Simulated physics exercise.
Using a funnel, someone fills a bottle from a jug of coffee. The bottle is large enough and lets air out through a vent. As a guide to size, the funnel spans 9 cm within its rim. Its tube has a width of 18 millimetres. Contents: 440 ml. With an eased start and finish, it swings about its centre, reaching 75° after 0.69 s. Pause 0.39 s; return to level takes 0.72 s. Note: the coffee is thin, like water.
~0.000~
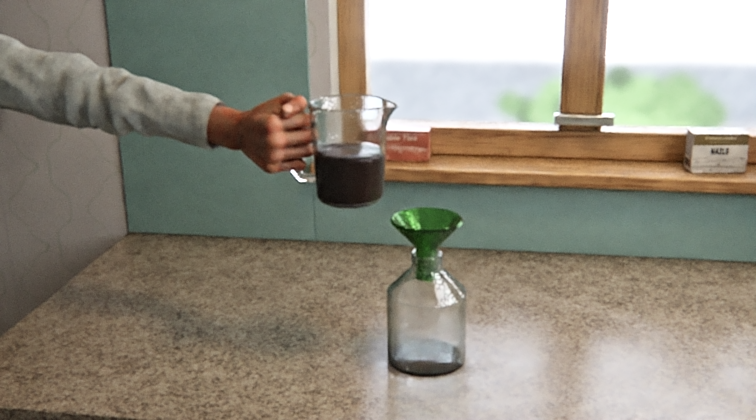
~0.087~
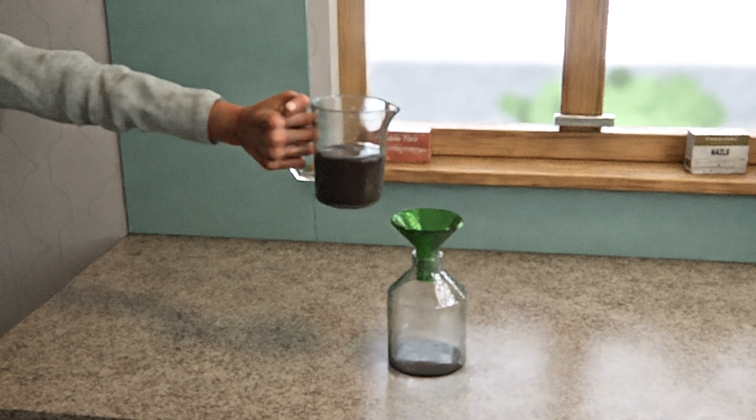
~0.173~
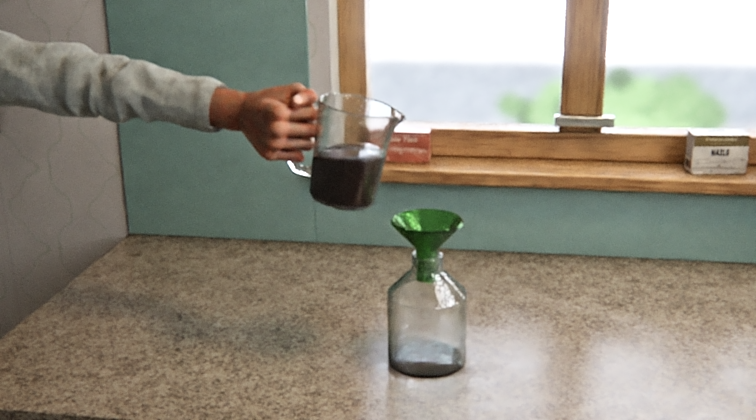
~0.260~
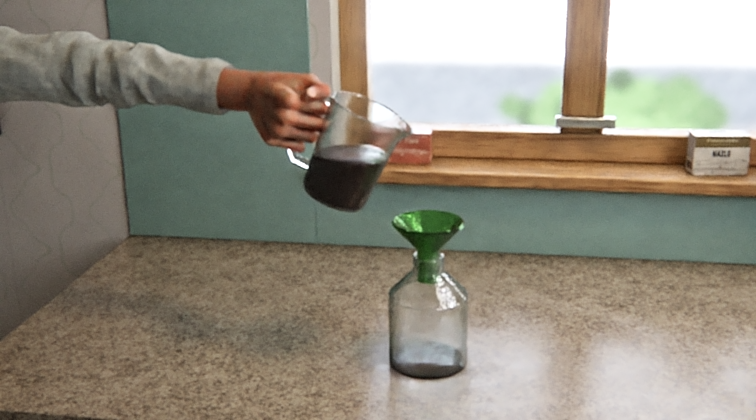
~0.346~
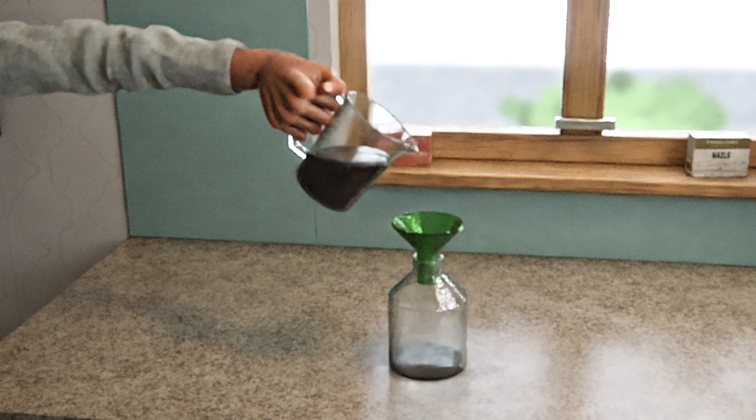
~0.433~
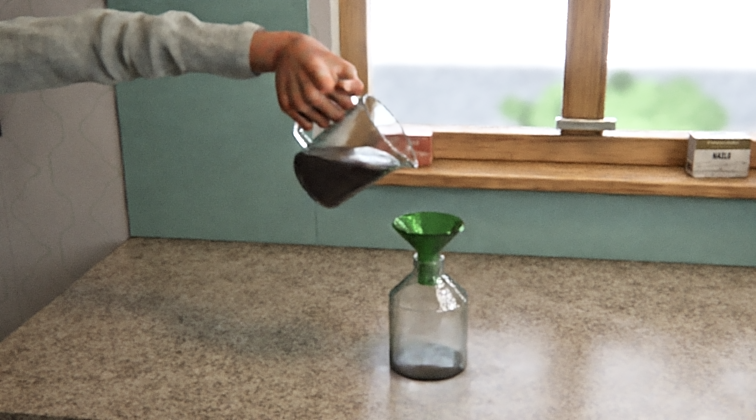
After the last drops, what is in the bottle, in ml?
Roughly 160 ml.
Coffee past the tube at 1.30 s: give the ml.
90 ml.
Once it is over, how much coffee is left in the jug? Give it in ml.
I'd say some 170 ml remain at that point.
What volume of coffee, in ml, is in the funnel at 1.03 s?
Roughly 45 ml.
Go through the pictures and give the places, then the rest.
In the first picture, it leans 0°; its right rim is at (398, 105); the coffee meets the walls at (328, 147) and (376, 150); the funnel's rim runs from (395, 222) to (459, 225).
In the second picture, it leans 3°; its right rim is at (400, 109); the coffee meets the walls at (328, 149) and (377, 150).
In the third picture, it leans 11°; its right rim is at (406, 117); the coffee meets the walls at (324, 152) and (379, 151).
In the fourth picture, it leans 23°; its right rim is at (414, 132); the coffee meets the walls at (320, 150) and (381, 154).
In the fifth picture, it leans 38°; its right rim is at (418, 149); the coffee meets the walls at (313, 155) and (383, 157).
In the sixth picture, it leans 52°; its right rim is at (418, 167); the coffee meets the walls at (305, 152) and (392, 160).
Then, 0.78 s in, the tilt is 75° and 10 ml has passed the tube, 40 ml is in the funnel, 320 ml in the jug and 0 ml has missed.
Then, 1.03 s in, the tilt is 75° and 55 ml has passed the tube, 45 ml is in the funnel, 215 ml in the jug and 30 ml has missed.
Then, 1.30 s in, the tilt is 60° and 90 ml has passed the tube, 60 ml is in the funnel, 175 ml in the jug and 100 ml has missed.
Then, 1.58 s in, the tilt is 15° and 125 ml has passed the tube, 35 ml is in the funnel, 175 ml in the jug and 105 ml has missed.
Finally, 160 ml has passed the tube, 0 ml is in the funnel, 175 ml in the jug and 105 ml has missed.
